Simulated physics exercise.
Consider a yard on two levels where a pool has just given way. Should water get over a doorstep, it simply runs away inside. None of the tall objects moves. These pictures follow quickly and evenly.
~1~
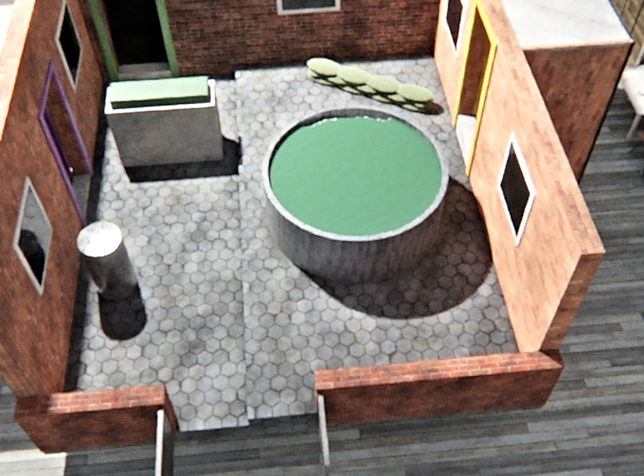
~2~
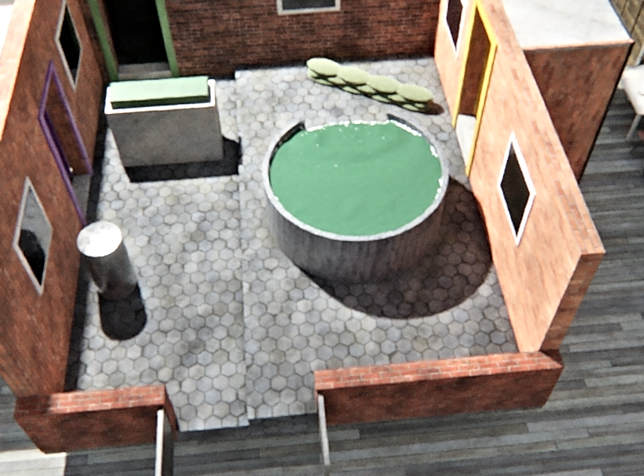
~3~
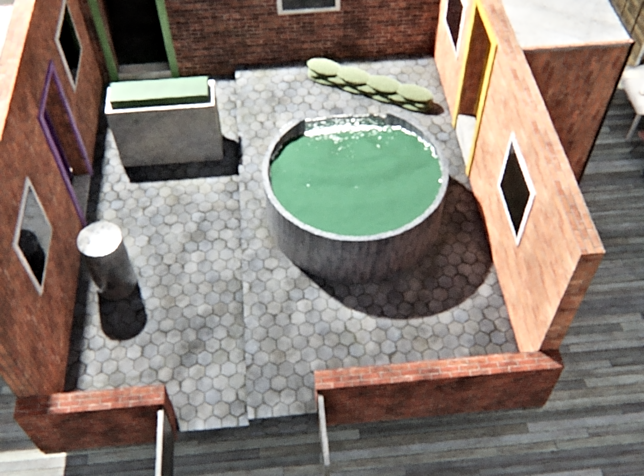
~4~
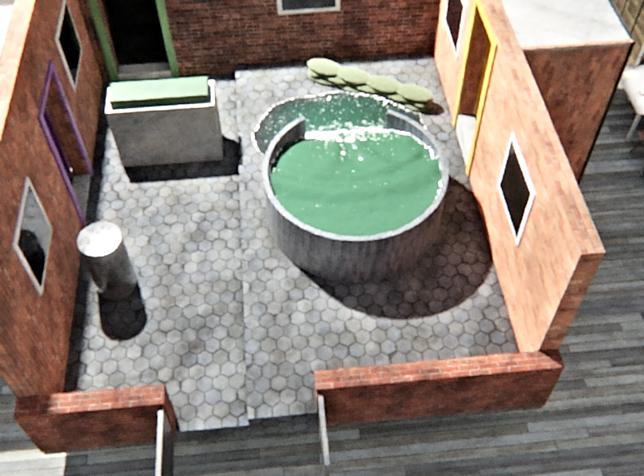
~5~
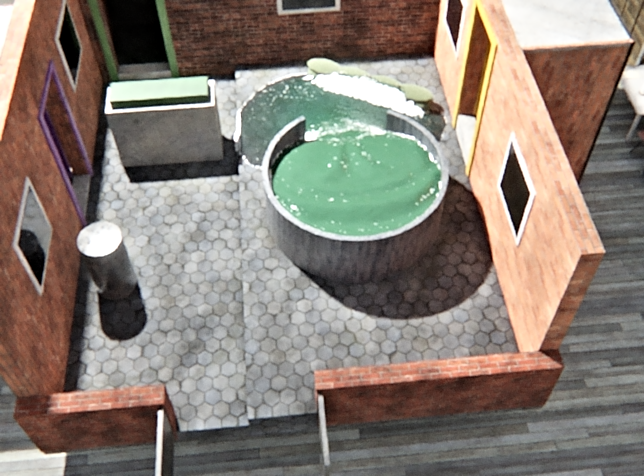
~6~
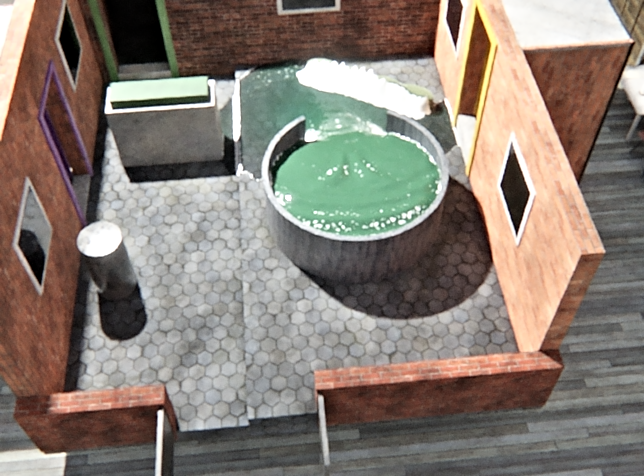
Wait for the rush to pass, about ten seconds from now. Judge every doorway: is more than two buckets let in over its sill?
I expect the yellow door to stop at two buckets or less, I expect the purple door to go past two buckets, I expect the green door to go past two buckets.
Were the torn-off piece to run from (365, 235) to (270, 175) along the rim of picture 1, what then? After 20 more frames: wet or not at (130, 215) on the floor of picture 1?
There: Wet.
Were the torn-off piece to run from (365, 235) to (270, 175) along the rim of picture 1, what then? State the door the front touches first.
It's the purple-painted one.
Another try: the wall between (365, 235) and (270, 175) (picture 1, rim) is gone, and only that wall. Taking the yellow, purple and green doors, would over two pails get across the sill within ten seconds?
Then: Yellow is under, purple is over, green takes less.
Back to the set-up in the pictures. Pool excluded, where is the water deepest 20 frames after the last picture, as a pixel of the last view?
My best guess is roughly (112, 106).
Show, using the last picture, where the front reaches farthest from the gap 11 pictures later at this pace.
The farthest point of the front sits at (103, 85).
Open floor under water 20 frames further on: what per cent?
Around 60 percent.
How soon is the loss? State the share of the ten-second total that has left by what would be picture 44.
About 45 %.
A moment on, water covers 30 % of the floor; the yellow door wet at the sill, nothing in, the purple door not reached, the green door wet at the sill, nothing in.
Next, water covers 40 % of the floor; the yellow door wet at the sill, nothing in, the purple door not reached, the green door wet at the sill, nothing in.
Then, water covers 60 % of the floor; the yellow door wet at the sill, nothing in, the purple door under two buckets in, the green door over two buckets in.
Later, water covers 85 % of the floor; the yellow door wet at the sill, nothing in, the purple door over two buckets in, the green door far over two buckets in.
In the end, water covers 90 % of the floor; the yellow door wet at the sill, nothing in, the purple door over two buckets in, the green door far over two buckets in.
